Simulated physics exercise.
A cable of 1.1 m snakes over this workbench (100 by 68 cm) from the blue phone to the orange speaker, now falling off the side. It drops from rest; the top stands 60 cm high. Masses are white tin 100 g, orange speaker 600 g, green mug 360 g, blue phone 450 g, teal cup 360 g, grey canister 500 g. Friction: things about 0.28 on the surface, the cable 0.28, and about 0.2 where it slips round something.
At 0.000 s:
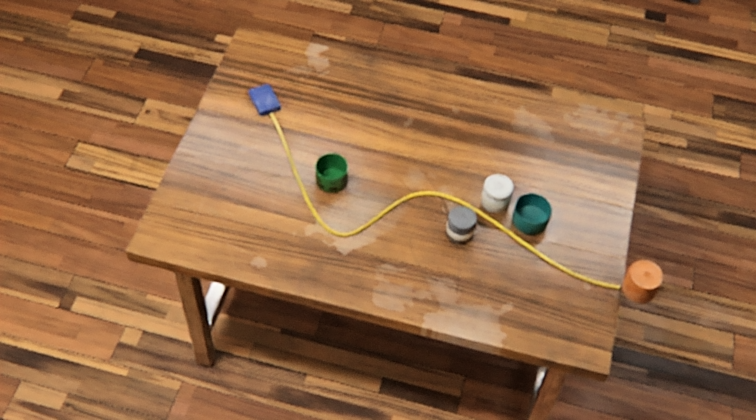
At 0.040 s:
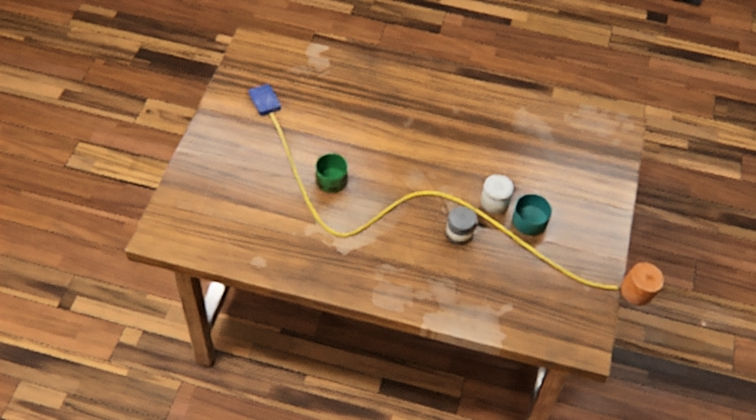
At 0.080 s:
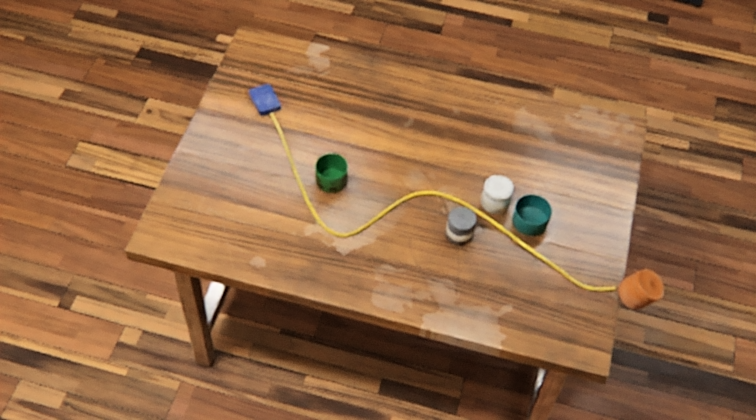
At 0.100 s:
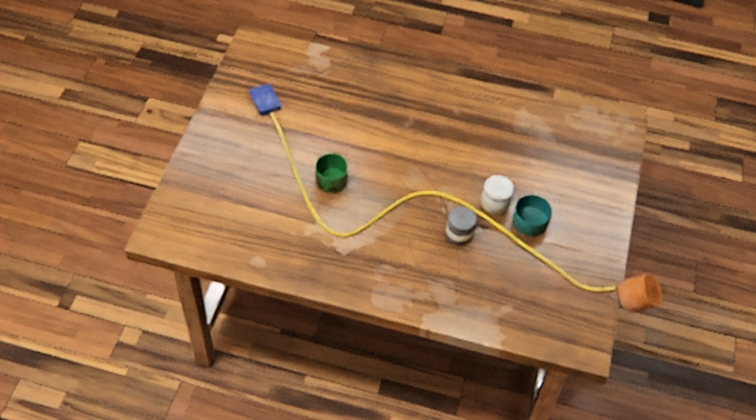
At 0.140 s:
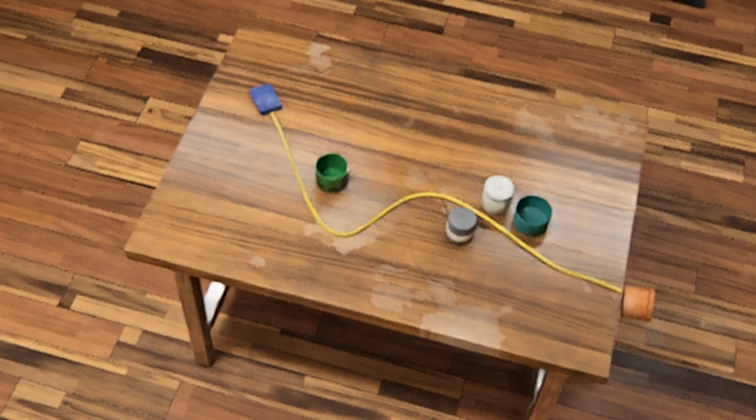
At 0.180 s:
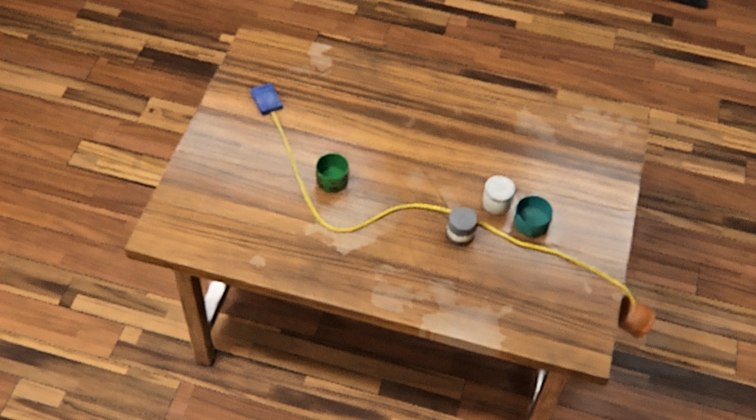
We see a wooden table with small cups and containers and a yellow cable running from a blue object to an orange one, which tilts and drops beside the right edge, pulling the nearby cable straighter.
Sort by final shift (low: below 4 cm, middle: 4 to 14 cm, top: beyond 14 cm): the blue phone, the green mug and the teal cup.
In order: The blue phone travels a long way; the green mug ends far away; the teal cup stays in the low band.
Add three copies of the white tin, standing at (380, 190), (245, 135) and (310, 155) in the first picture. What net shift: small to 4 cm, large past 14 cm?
In turn: Middling, small, middling.
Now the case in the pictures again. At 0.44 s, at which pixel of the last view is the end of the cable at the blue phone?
Near (313, 149).
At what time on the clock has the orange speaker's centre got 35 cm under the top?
That is: 0.48 s.
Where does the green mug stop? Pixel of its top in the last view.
Around (404, 109).
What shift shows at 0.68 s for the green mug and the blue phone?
Green mug 25 cm, blue phone 35 cm.
By 0.4 s, the cable's tail end at (313, 149); green mug 14 cm off its start, blue phone 14 cm off its start, orange speaker over the edge.
By 0.7 s, the cable's tail end at (391, 205); blue phone 36 cm off its start, green mug 23 cm off its start, orange speaker over the edge.
By 0.9 s, the cable's tail end at (449, 239); blue phone 51 cm off its start at (436, 223), green mug 23 cm off its start at (404, 109), orange speaker over the edge.
By 1.2 s, the cable's tail end at (449, 239); blue phone 51 cm off its start, green mug 23 cm off its start, orange speaker over the edge.
By 2.4 s, the cable's tail end at (449, 239); blue phone 51 cm off its start at (436, 223), green mug 23 cm off its start at (404, 109), teal cup 0 cm off its start at (535, 210), orange speaker over the edge.
